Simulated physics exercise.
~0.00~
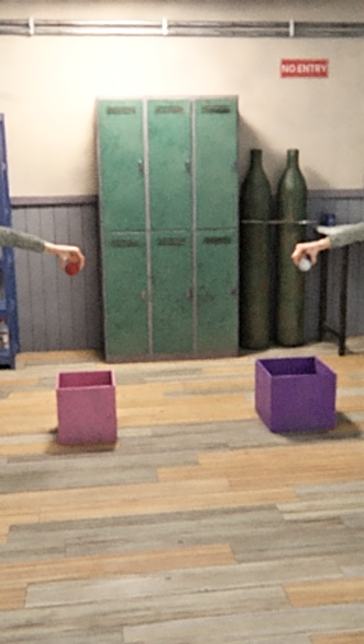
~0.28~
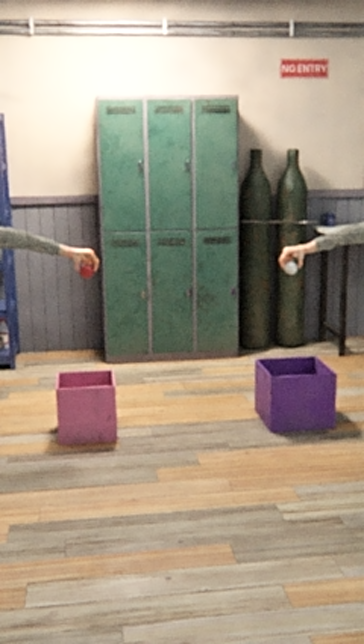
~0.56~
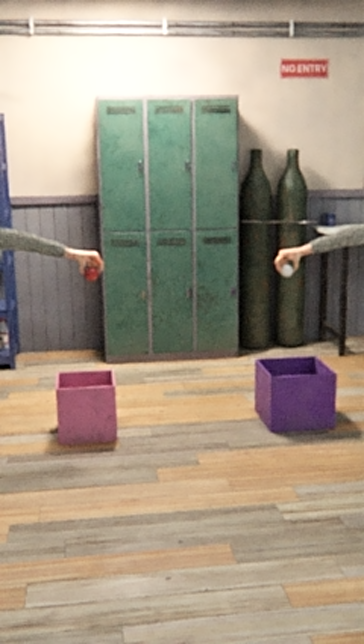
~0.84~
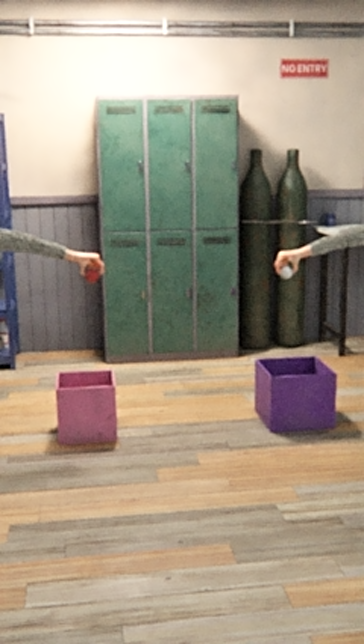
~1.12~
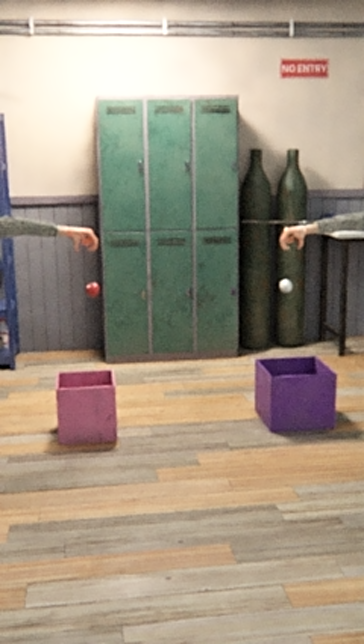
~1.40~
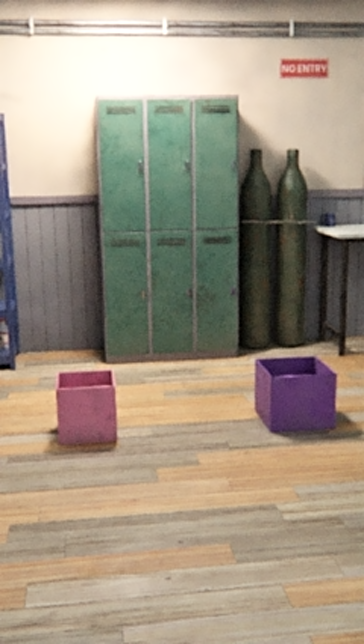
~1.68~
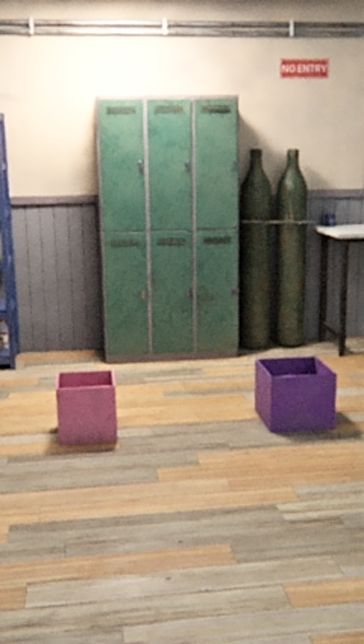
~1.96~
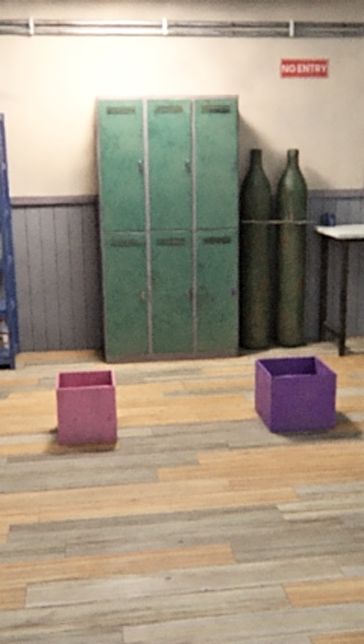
Red tomato and white onion held by two hands shifting slightly inward, then released, dropping into pink and purple boxes below.
